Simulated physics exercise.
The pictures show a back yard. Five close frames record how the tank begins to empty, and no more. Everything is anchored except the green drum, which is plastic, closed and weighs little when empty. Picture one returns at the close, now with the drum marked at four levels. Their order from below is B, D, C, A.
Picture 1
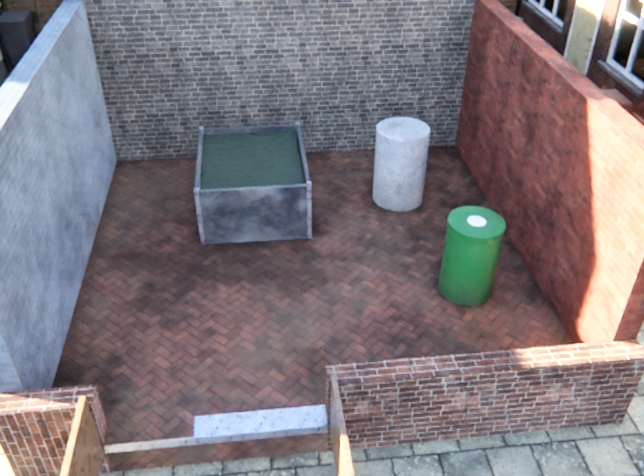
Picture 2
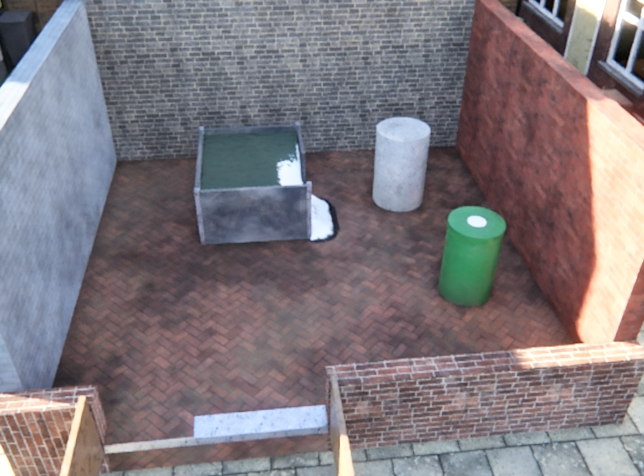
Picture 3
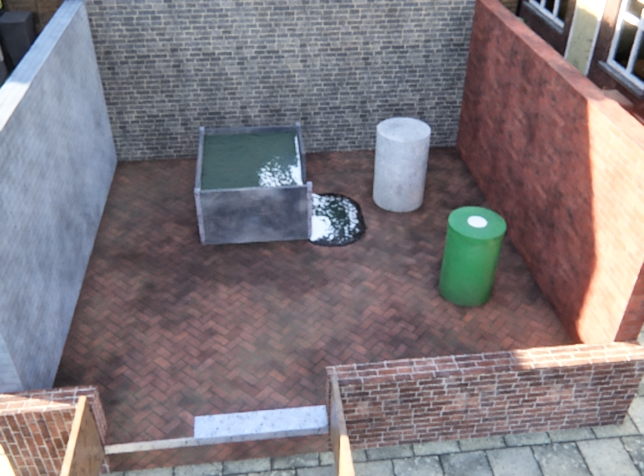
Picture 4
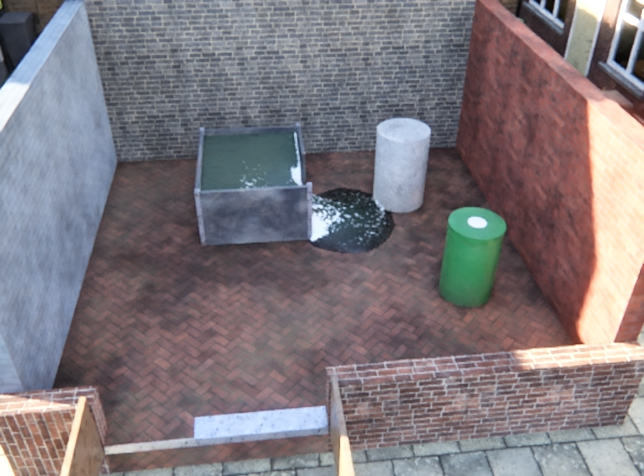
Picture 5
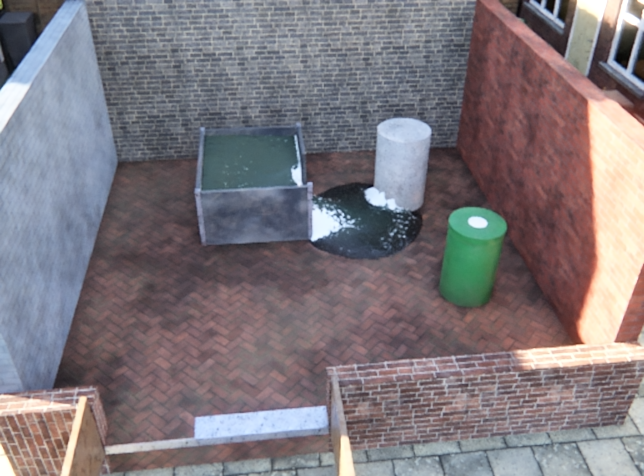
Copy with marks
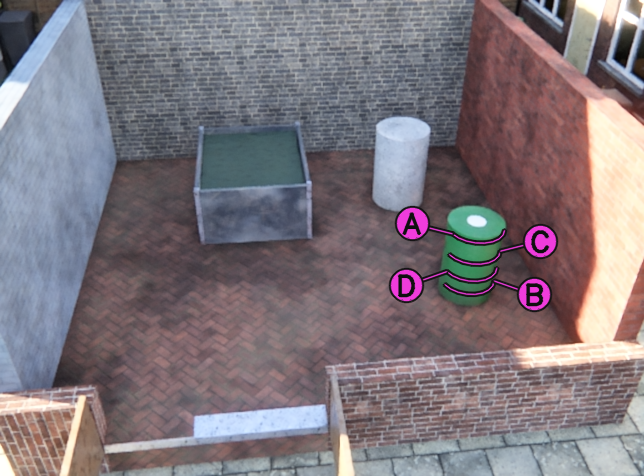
A back yard paved in reddish-brown herringbone brick, enclosed by grey walls and a red brick wall, is seen from above by a still camera. A grey rectangular tank of dark green water stands towards the back, with a pale grey cylinder and a green drum to its right. Foaming water pours from the tank's right side and spreads rightwards in a dark, rounded pool, reaching the pale cylinder's base.
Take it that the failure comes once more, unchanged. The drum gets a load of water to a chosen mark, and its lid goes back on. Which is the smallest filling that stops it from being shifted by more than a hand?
B is the one.
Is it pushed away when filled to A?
No.
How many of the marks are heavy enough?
All four.
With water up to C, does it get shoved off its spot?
No.
On the marked copy, A at (484, 243); B at (475, 294); C at (480, 264); D at (477, 281); from the bottom up B, D, C, A.
If A is chosen, it does not move.
If B is chosen, it shifts by a finger or two and stays.
If C is chosen, it does not move.
If D is chosen, it does not move.
